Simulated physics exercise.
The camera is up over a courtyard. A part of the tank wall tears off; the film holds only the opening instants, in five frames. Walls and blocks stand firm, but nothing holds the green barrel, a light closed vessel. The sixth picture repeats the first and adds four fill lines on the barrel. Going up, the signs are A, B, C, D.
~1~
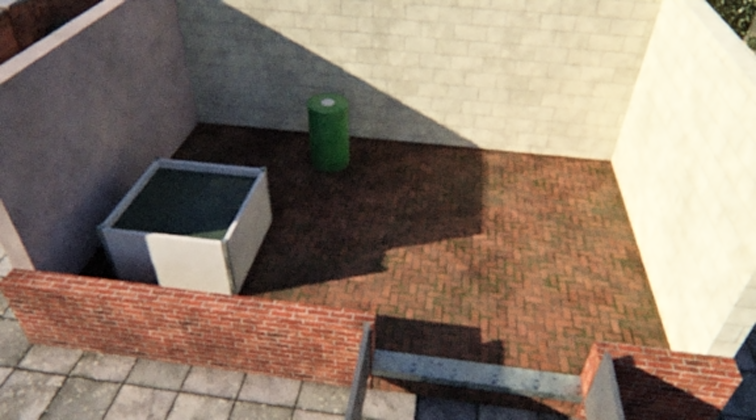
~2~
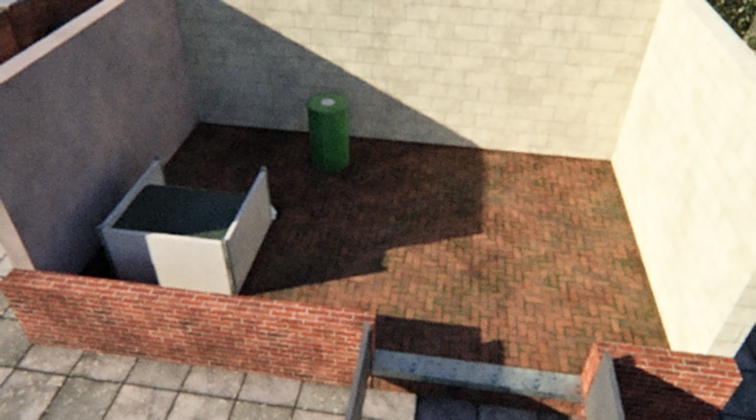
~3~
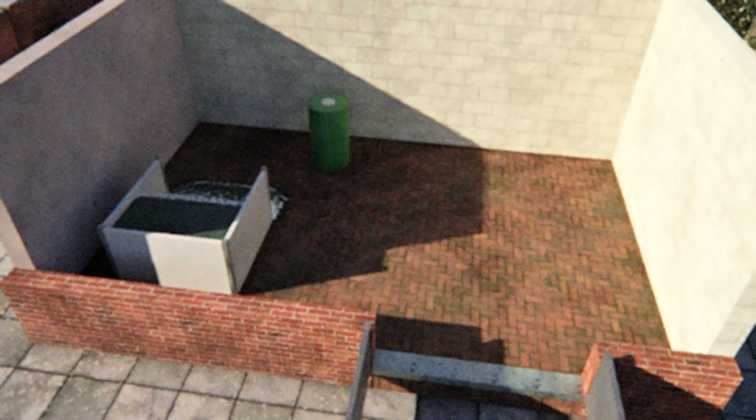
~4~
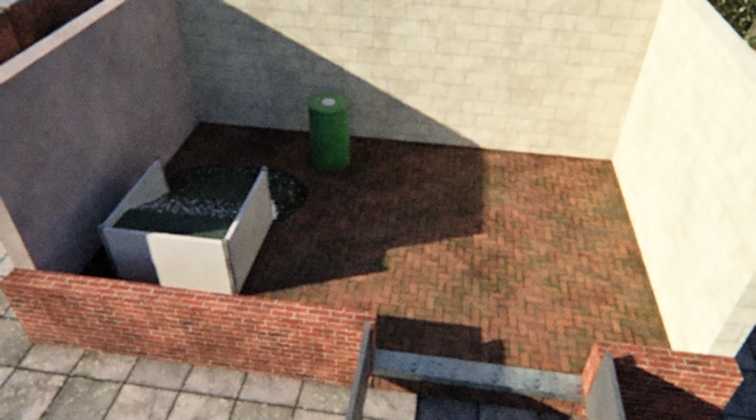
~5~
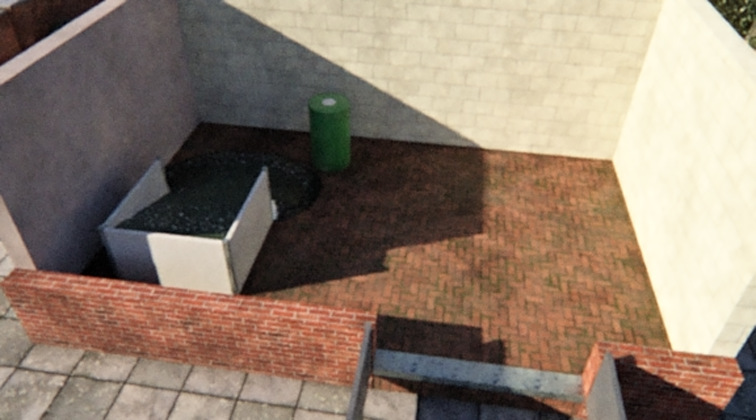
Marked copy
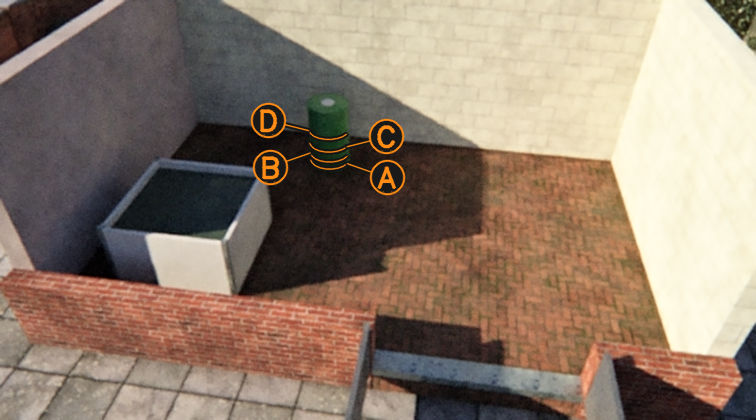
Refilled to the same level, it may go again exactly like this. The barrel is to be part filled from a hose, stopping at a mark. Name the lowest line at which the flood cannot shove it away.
Line C.
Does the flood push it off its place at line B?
Yes, that goes wrong.
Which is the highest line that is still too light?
The answer is B.
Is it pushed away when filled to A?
Yes, it does.
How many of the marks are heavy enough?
Two of them.
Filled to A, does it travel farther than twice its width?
Yes, clearly.
On the marked copy, A at (326, 168); B at (325, 161); C at (325, 151); D at (324, 139); from the bottom up A, B, C, D.
With A, it is pushed about 5 times its own width away.
With B, it is pushed about half its own width away.
With C, it does not move.
With D, it does not move.
